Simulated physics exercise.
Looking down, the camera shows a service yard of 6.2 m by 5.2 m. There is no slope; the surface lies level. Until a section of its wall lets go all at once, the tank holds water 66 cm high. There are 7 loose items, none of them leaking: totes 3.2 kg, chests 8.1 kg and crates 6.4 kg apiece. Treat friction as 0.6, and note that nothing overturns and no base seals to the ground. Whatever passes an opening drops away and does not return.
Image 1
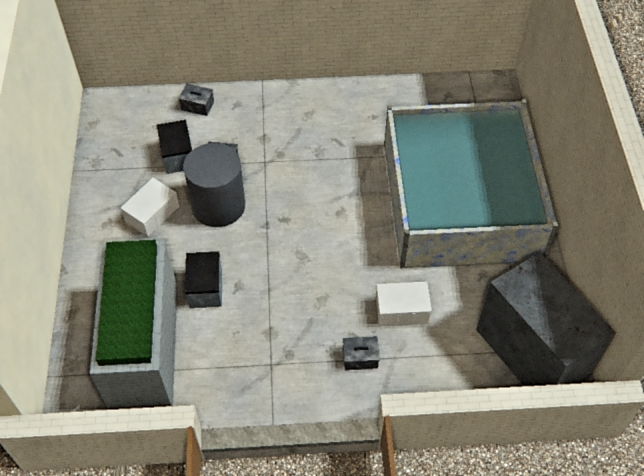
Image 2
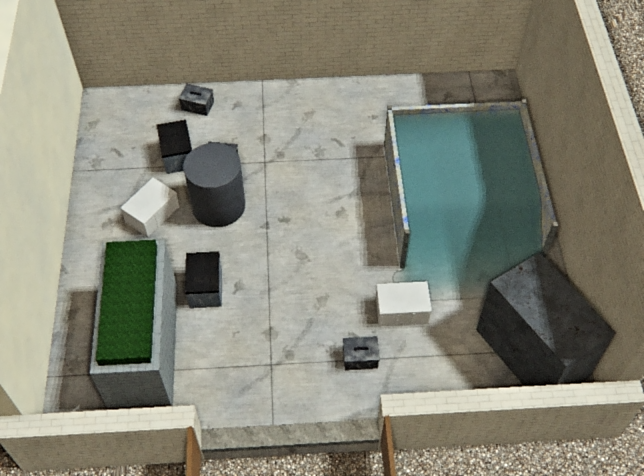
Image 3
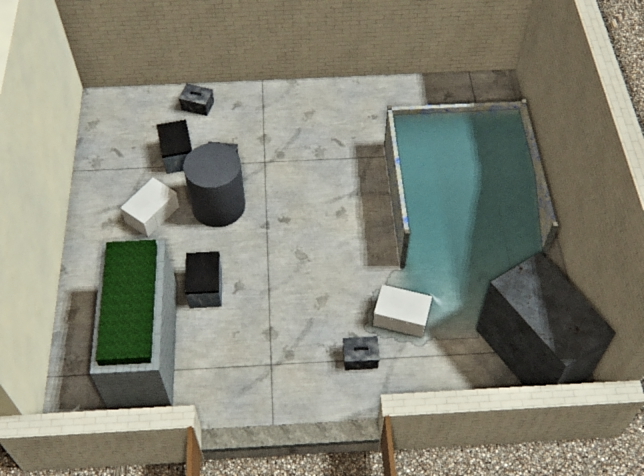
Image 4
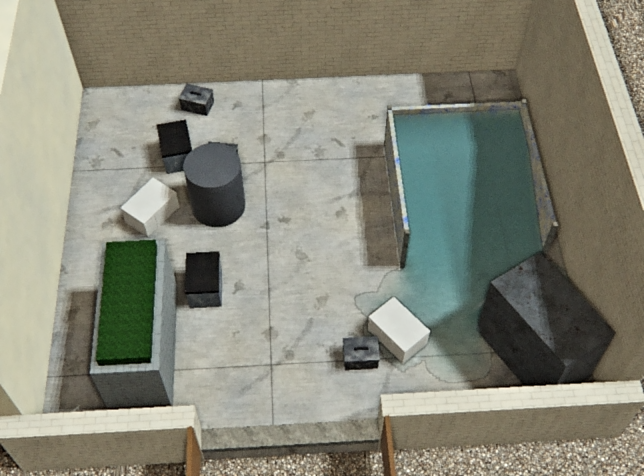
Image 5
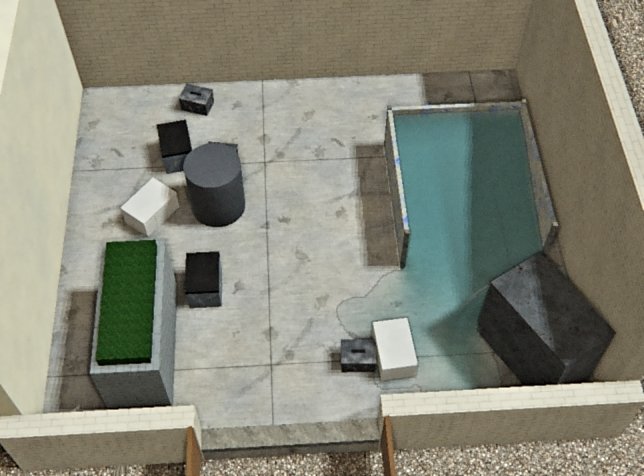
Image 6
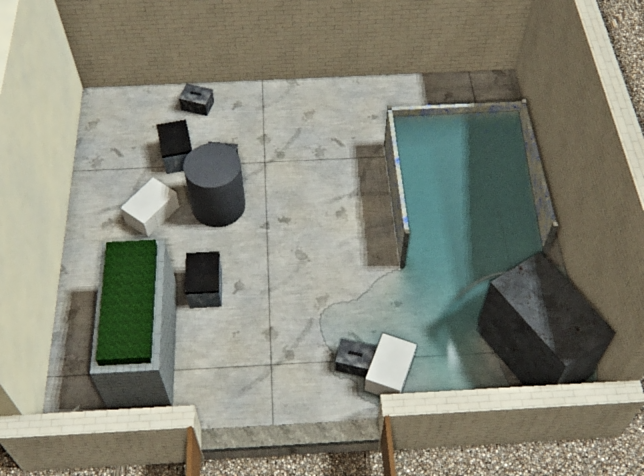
Walled yard seen from above, water spreading from an open-sided tank, pushing a white box into a small dark block.
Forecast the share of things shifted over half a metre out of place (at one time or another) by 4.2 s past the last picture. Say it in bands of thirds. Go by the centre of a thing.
A middling share of them moves that far, a third or more but fewer than two thirds.
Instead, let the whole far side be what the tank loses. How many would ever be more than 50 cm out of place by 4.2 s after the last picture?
Then the count would be 4.
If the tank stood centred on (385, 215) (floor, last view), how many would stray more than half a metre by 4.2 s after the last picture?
Count: 3.
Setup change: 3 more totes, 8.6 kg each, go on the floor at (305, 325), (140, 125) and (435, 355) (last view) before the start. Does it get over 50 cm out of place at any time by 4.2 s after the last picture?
In the order asked: Farther than that, not as far, farther than that.
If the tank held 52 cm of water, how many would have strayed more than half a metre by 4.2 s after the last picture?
Then it comes to 3.
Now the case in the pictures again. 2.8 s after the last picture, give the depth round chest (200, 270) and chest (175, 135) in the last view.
About 4 and 0 cm.
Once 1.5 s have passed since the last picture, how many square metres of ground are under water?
Near 11.5 m2 in all.
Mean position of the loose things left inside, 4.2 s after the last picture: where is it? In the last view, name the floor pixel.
Around (197, 223).
Then, 0.4 s after the last picture 2 of 7 are over 50 cm from their spots; 1 afloat.
Then, 1.5 s after the last picture 2 of 7 are over 50 cm from their spots; 2 afloat.
Then, 2.8 s after the last picture 2 of 7 are over 50 cm from their spots; 2 afloat.
Then, 4.2 s after the last picture 4 of 7 are over 50 cm from their spots, and 4 have been at some point; 2 afloat.
